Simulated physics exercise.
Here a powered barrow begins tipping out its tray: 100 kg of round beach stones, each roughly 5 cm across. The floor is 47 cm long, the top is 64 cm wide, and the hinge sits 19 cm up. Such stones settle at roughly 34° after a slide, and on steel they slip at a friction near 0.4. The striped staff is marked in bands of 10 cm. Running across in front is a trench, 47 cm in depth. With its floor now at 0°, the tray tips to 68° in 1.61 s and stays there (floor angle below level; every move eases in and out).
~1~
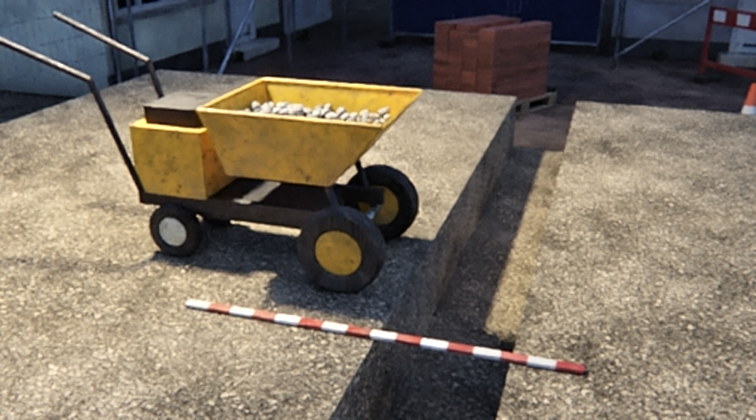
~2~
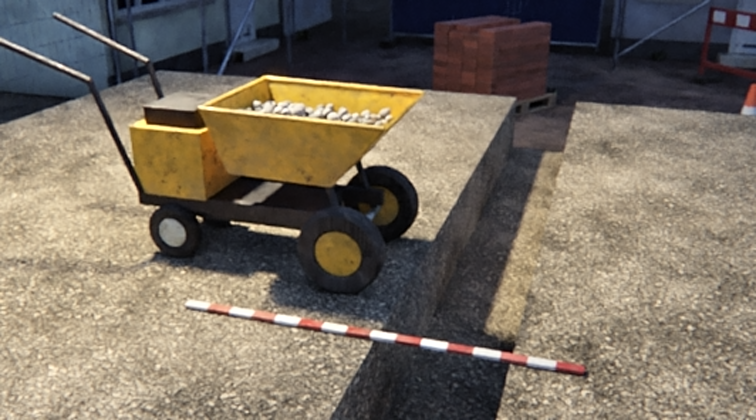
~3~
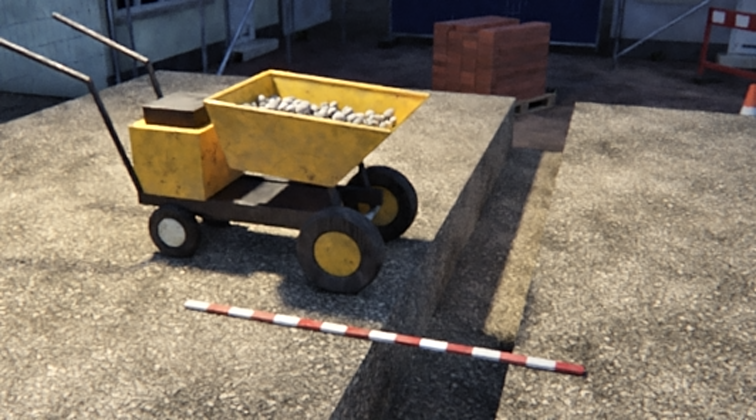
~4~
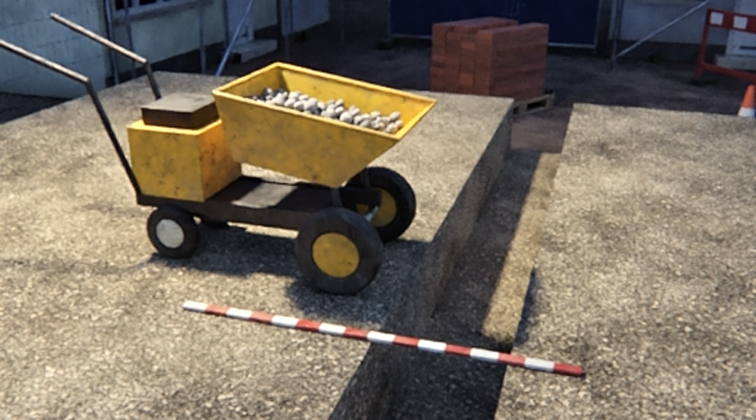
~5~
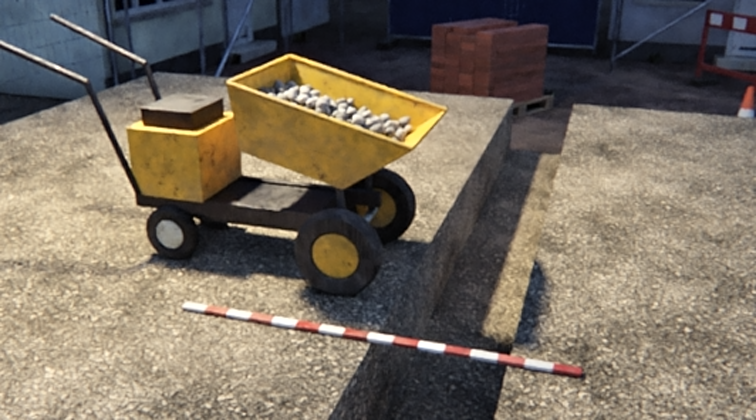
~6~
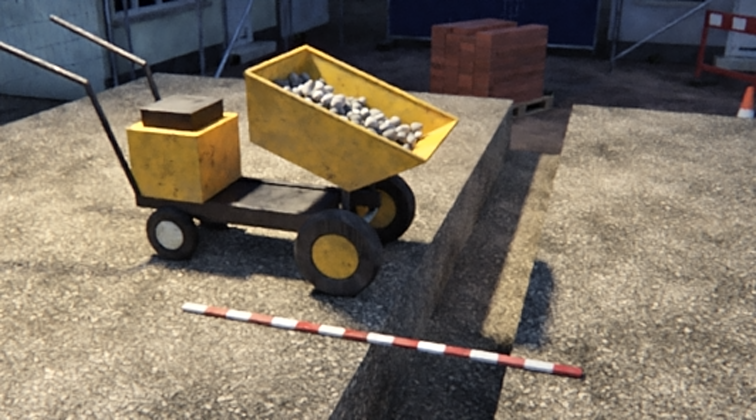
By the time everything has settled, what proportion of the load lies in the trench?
About 51 percent of the load.
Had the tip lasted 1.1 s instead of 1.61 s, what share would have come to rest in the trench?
It would come to roughly 45 per cent.
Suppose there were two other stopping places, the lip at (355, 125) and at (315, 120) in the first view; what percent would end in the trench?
Roughly 85 percent for the first, and 100 percent for the second.
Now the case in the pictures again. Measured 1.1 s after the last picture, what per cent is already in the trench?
About 25%.
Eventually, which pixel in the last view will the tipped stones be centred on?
The middle should be near (516, 360).
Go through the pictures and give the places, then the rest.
In the first frame, the tray is at 0°, its lip at (382, 127); the top of the load is at (314, 114).
In the second frame, lip at (384, 129), floor tilted 1°, highest stones at (308, 113).
In the third frame, the tray is at 4°, its lip at (391, 133); the top of the load is at (293, 108).
In the fourth frame, lip at (400, 140), floor tilted 9°, highest stones at (279, 100).
In the fifth frame, the tray is at 15°, its lip at (412, 149); the top of the load is at (286, 91).
In the sixth frame, lip at (426, 161), floor tilted 21°, highest stones at (299, 83).
Then, 0.6 s after the last picture the floor is at 58°, 100 % in the tray; the foremost stones are at (482, 216).
Then, 1.1 s after the last picture the floor is at 68°, 46 % in the tray, 23 % in the trench, 31 % past the trench; the foremost stones are at (628, 300).
Then, 1.5 s after the last picture the floor is at 68°, 16 % in the tray, 37 % in the trench, 47 % past the trench; the foremost stones are at (722, 315).
Then, 3.4 s after the last picture the floor is at 68°, 0 % in the tray, 51 % in the trench, 49 % past the trench; the foremost stones are past the picture's edge.
